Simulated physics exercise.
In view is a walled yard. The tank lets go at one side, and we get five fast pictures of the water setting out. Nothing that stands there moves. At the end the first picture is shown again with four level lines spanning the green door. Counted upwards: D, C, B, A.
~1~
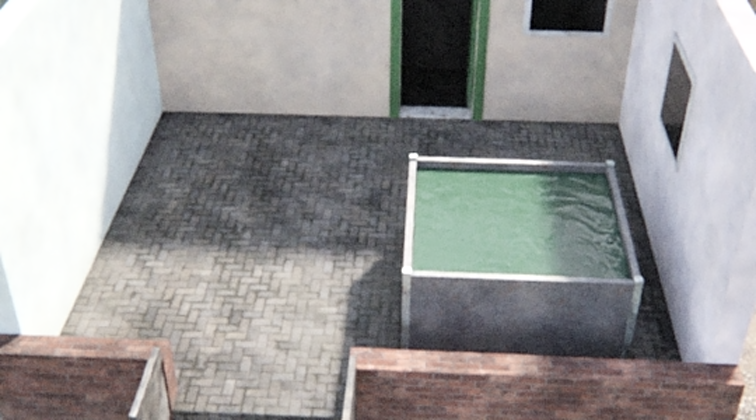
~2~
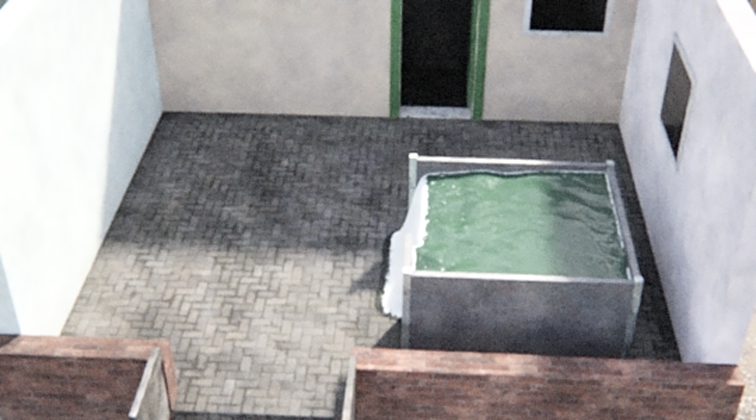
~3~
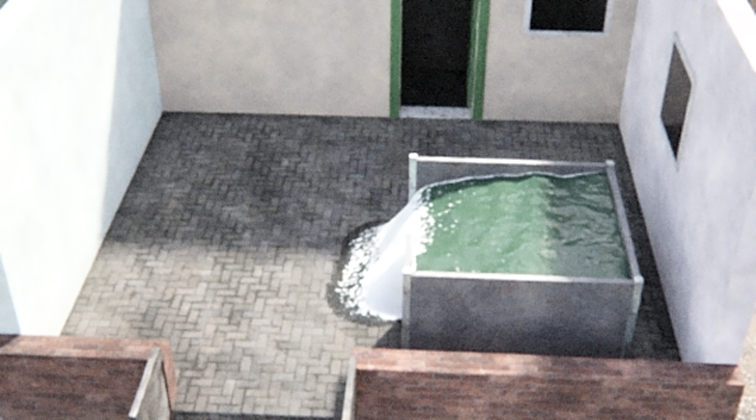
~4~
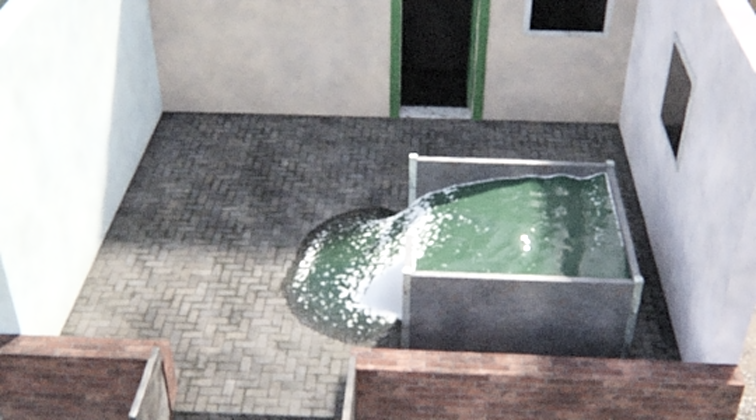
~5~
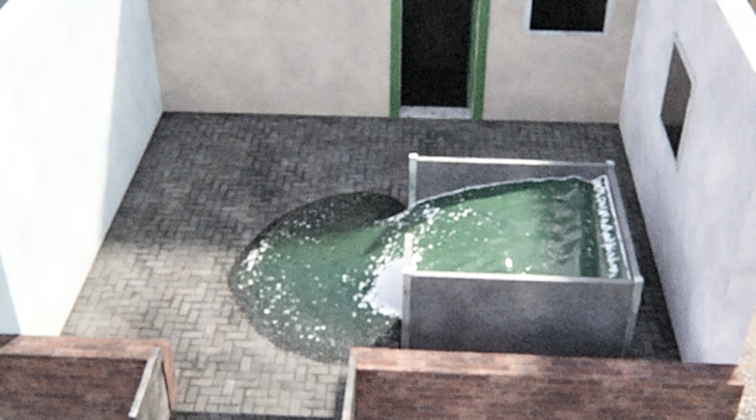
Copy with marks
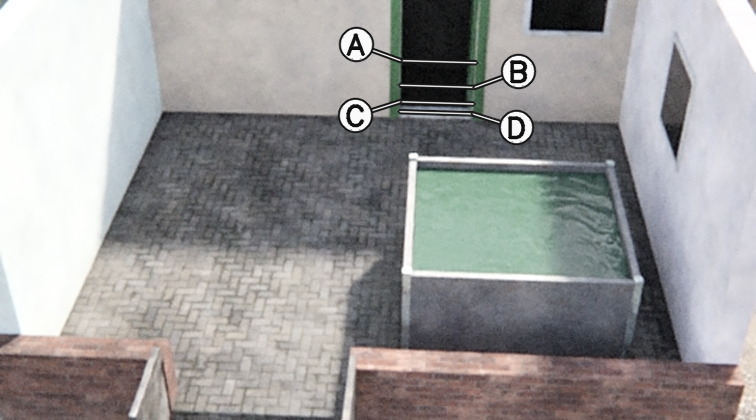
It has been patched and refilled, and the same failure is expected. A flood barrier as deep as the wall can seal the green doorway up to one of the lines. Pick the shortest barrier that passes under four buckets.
That is height D.
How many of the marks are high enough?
All of them.
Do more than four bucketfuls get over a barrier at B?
No, not at all.
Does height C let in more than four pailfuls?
No.
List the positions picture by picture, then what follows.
The first frame shows water in the tank at rest, its middle at (515, 222); foot of the green doorway at (436, 118); open gate at (260, 339).
The second frame shows front seen at (390, 294), 2 % of the ground wet.
The third frame shows front seen at (345, 311), 4 % of the ground wet.
The fourth frame shows front seen at (296, 301), 8 % of the ground wet.
The fifth frame shows front seen at (238, 282), 15 % of the ground wet.
On the marked copy, A at (438, 61); B at (437, 86); C at (436, 102); D at (436, 112); from the bottom up D, C, B, A.
With A, nothing gets over.
With B, nothing gets over.
With C, nothing gets over.
With D, a splash gets over, under a bucket.
